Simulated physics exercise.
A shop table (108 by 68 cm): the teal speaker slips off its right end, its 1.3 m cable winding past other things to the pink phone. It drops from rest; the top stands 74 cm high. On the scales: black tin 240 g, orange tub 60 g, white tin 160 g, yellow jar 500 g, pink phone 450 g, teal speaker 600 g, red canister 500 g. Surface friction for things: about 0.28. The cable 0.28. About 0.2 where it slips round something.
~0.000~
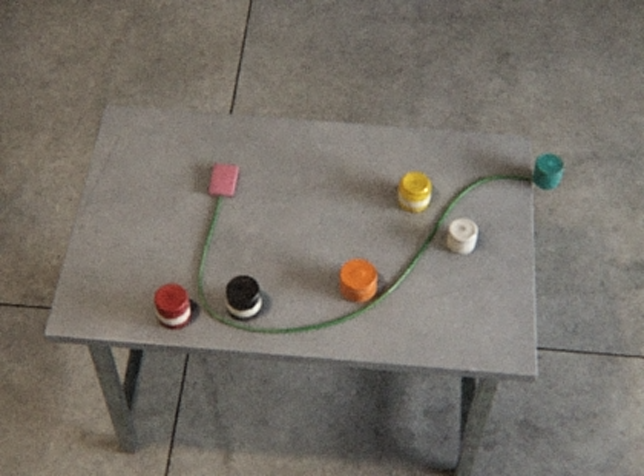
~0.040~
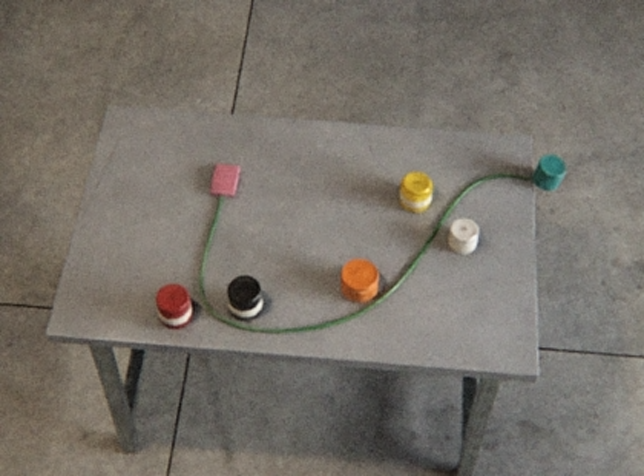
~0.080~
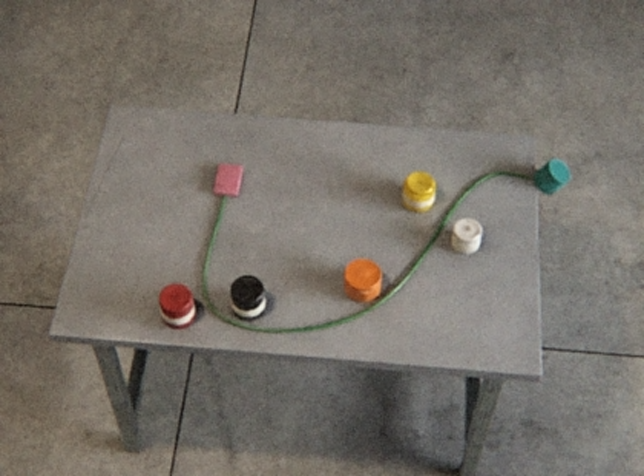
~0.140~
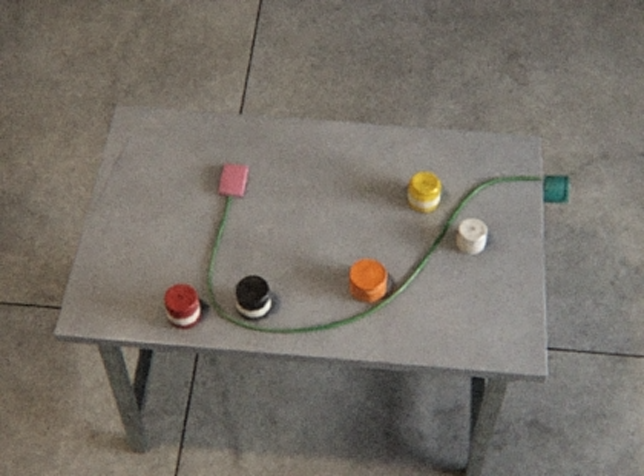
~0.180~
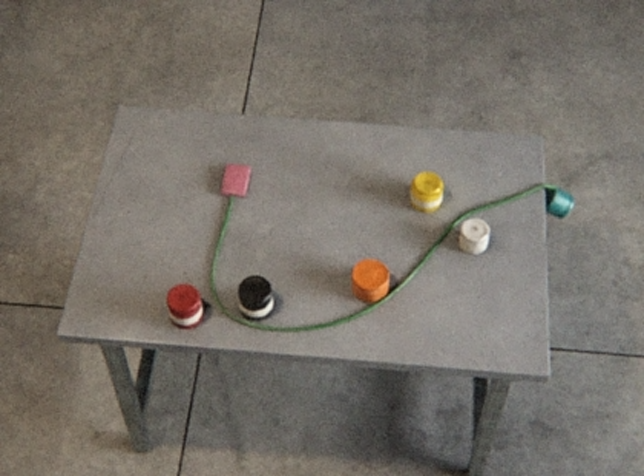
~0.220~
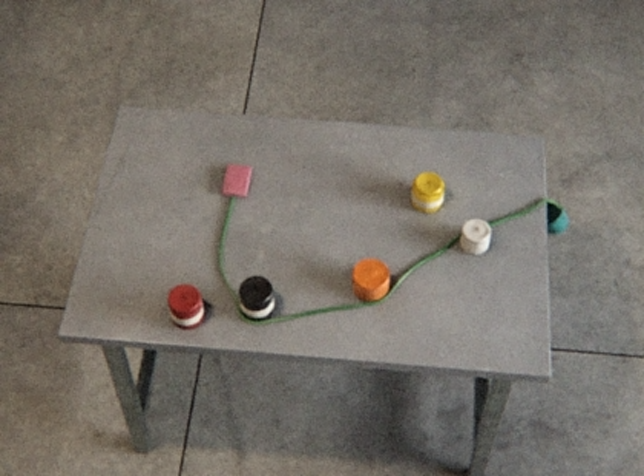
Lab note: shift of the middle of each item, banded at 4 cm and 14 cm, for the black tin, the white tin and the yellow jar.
Bands: Black tin - high band; white tin - low band; yellow jar - low band.
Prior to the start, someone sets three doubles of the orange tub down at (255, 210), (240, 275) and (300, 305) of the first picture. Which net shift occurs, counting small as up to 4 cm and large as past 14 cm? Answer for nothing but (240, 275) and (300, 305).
Taking them in that order, the first shows a lot of movement and the second shows a lot of movement.
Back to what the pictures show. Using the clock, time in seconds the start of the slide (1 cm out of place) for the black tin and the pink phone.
Approx. times - black tin: 0.26 s, pink phone: 0.34 s.
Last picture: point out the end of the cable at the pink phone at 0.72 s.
Close to (294, 196) in the last picture.
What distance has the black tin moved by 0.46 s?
I'd put the black tin at some 25 cm.
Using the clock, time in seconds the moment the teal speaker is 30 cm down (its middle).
It gets there at roughly 0.32 s.
After 0.5 s, the cable's tail end at (243, 204); black tin 25 cm off its start, white tin 2 cm off its start, orange tub 25 cm off its start.
After 0.7 s, the cable's tail end at (294, 196); black tin 66 cm off its start, white tin 2 cm off its start, orange tub 60 cm off its start.
After 1.0 s, the cable's tail end at (297, 199); black tin over the edge, white tin 2 cm off its start at (483, 234), orange tub over the edge.
After 1.2 s, the cable's tail end at (297, 199); black tin over the edge, white tin 2 cm off its start, orange tub over the edge.
After 2.4 s, the cable's tail end at (297, 199); black tin over the edge, white tin 2 cm off its start at (483, 234), yellow jar 0 cm off its start at (429, 183), orange tub over the edge.
